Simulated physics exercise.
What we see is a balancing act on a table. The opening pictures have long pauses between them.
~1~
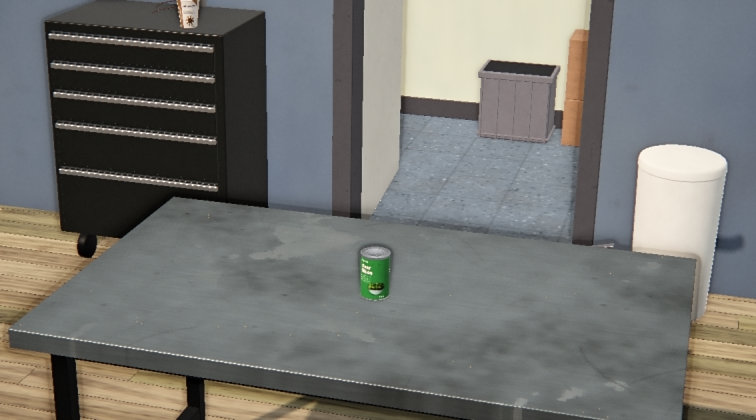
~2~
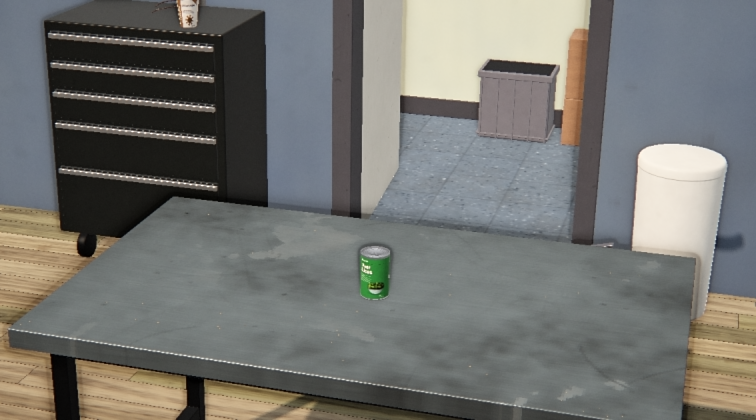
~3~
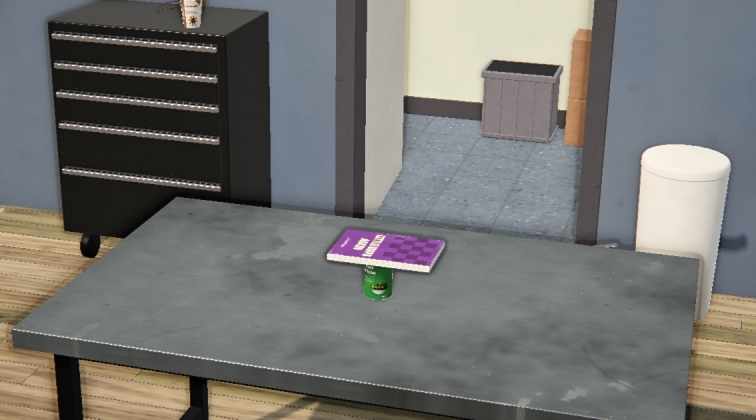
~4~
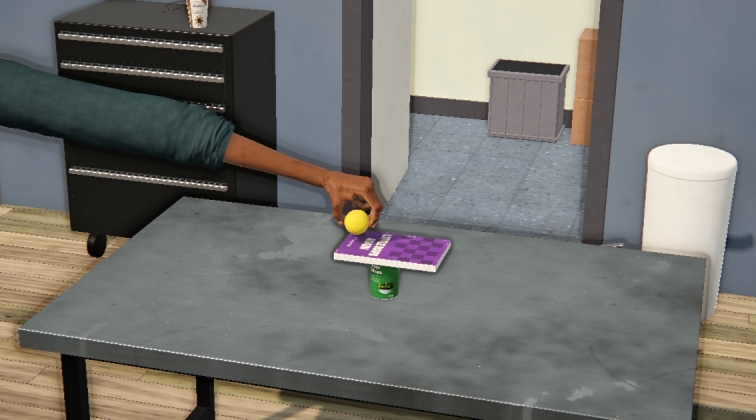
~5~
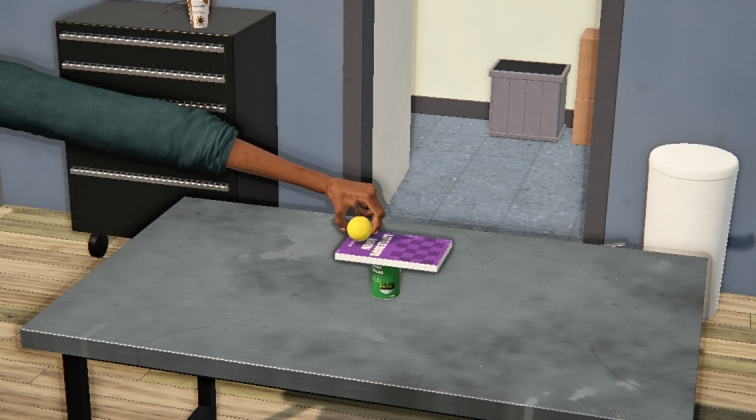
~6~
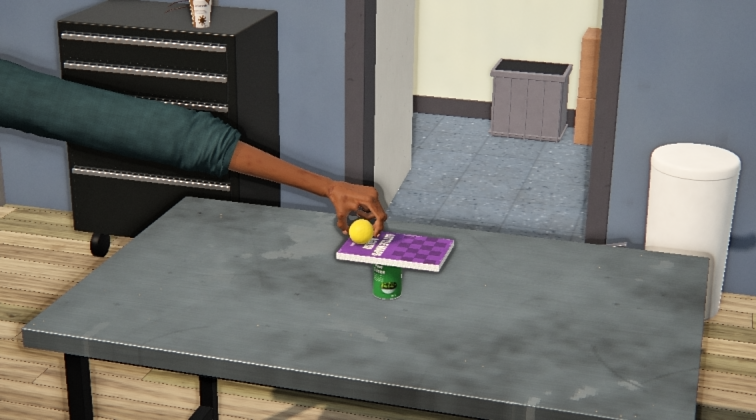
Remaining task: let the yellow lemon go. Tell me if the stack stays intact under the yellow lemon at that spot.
The stack stays intact.
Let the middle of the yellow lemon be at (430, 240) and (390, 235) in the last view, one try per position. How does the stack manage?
The first time it tumbles down, but the second time it stays in place.
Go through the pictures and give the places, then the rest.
In the first frame, the last thing is not in view yet; green tin (375, 274).
In the second frame, the last thing is not in view yet; green tin (375, 274).
In the third frame, the last thing is not in view yet; green tin (378, 274).
In the fourth frame, still above its spot; yellow lemon (357, 222); green tin (385, 274).
In the fifth frame, still above its spot; yellow lemon (360, 229); green tin (386, 274).
In the sixth frame, set down, still held; yellow lemon (362, 232); green tin (388, 273).
Then, 0.30 s later than the last frame, all is still.
Then, 0.70 s later than the last frame, yellow lemon resting near (362, 232).
When it is over, all 3 as before. End places, in pixels of the last picture, yellow lemon near (362, 232). The stack keeps its balance.
